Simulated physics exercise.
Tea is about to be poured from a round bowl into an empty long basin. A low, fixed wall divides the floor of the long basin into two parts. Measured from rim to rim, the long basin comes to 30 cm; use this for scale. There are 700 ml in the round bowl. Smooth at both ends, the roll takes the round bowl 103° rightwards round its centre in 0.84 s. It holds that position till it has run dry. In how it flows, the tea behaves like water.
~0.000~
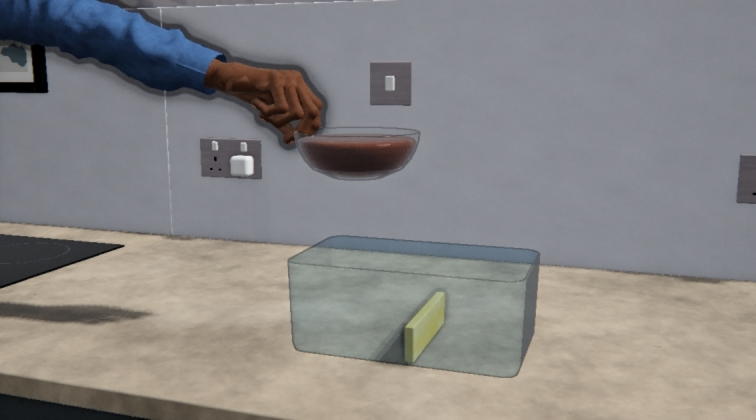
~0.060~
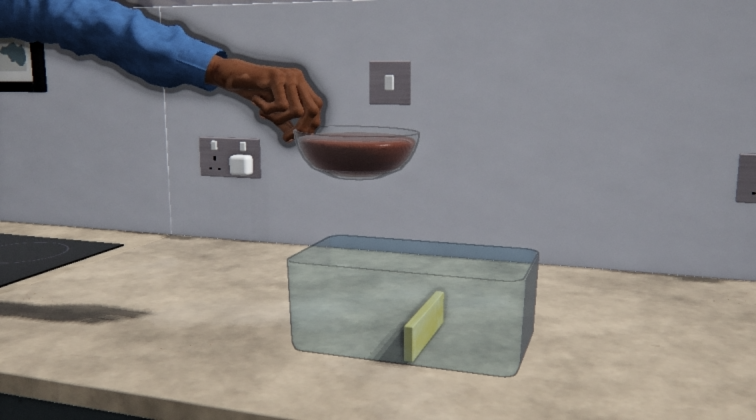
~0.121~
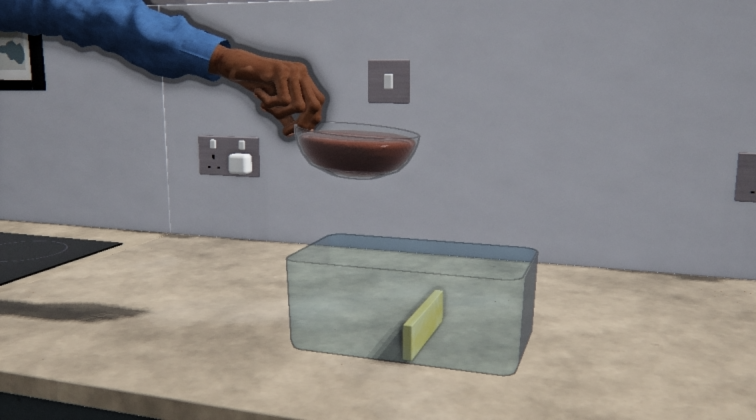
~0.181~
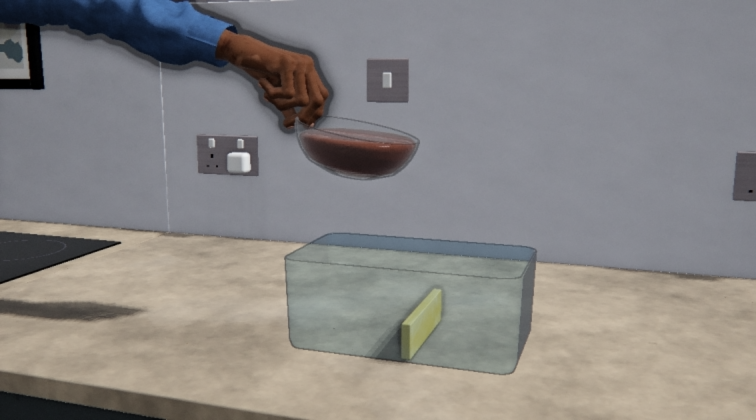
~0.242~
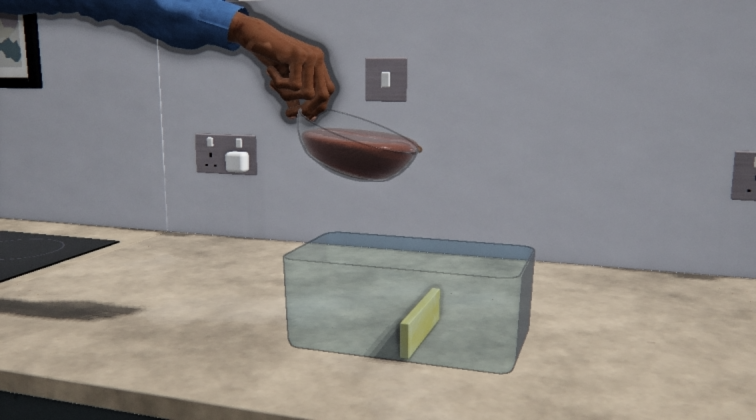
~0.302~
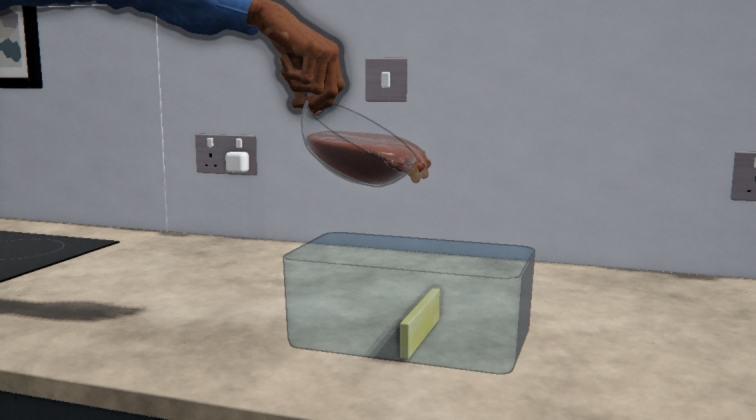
A hand in a blue sleeve tilting a glass bowl of reddish-brown tea rightwards above a clear basin, liquid reaching the rim.
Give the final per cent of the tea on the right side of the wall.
The right side ends with about 79 per cent.
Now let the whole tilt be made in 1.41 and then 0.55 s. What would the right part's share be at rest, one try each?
I'd say 85 percent on the first go, 70 percent on the next.
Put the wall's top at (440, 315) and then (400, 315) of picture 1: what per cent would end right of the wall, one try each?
Roughly 60 per cent, then 85 per cent.
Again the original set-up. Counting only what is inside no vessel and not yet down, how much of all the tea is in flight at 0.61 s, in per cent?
Near 26 per cent at that moment.
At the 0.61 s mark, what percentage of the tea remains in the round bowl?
Roughly 8 %.
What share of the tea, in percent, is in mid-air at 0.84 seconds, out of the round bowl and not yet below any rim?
Around 2 per cent of the liquid is in flight.
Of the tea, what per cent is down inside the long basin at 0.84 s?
Close to 98 in a hundred.
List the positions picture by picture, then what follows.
In the first frame, tilt 0°; pouring edge (417, 135); surface from (305, 138) to (416, 141); the long basin's rim runs from (310, 249) to (533, 267); the wall's top is at (426, 310).
In the second frame, tilt 1°; pouring edge (417, 136); surface from (305, 136) to (415, 141).
In the third frame, tilt 5°; pouring edge (417, 139); surface from (305, 133) to (415, 142).
In the fourth frame, tilt 11°; pouring edge (416, 145); surface from (306, 131) to (416, 143).
In the fifth frame, tilt 20°; pouring edge (415, 154); surface from (308, 130) to (415, 149); 3 per cent is over the edge.
In the sixth frame, tilt 30°; pouring edge (414, 165); surface from (312, 134) to (402, 152); 12 per cent is over the edge.
By 0.61 s the tilt is 86° and 8 per cent is still to pour, 1 is left of the wall and 64 right of it.
By 0.84 s the tilt is 103° and 0 per cent is still to pour, 18 is left of the wall and 80 right of it.
By 1.08 s the tilt is 103° and 0 per cent is still to pour, 19 is left of the wall and 79 right of it.
By 1.34 s the tilt is 103° and 0 per cent is still to pour, 19 is left of the wall and 79 right of it.
At rest 19 per cent lies left of the wall, 79 right of it and 1 outside.
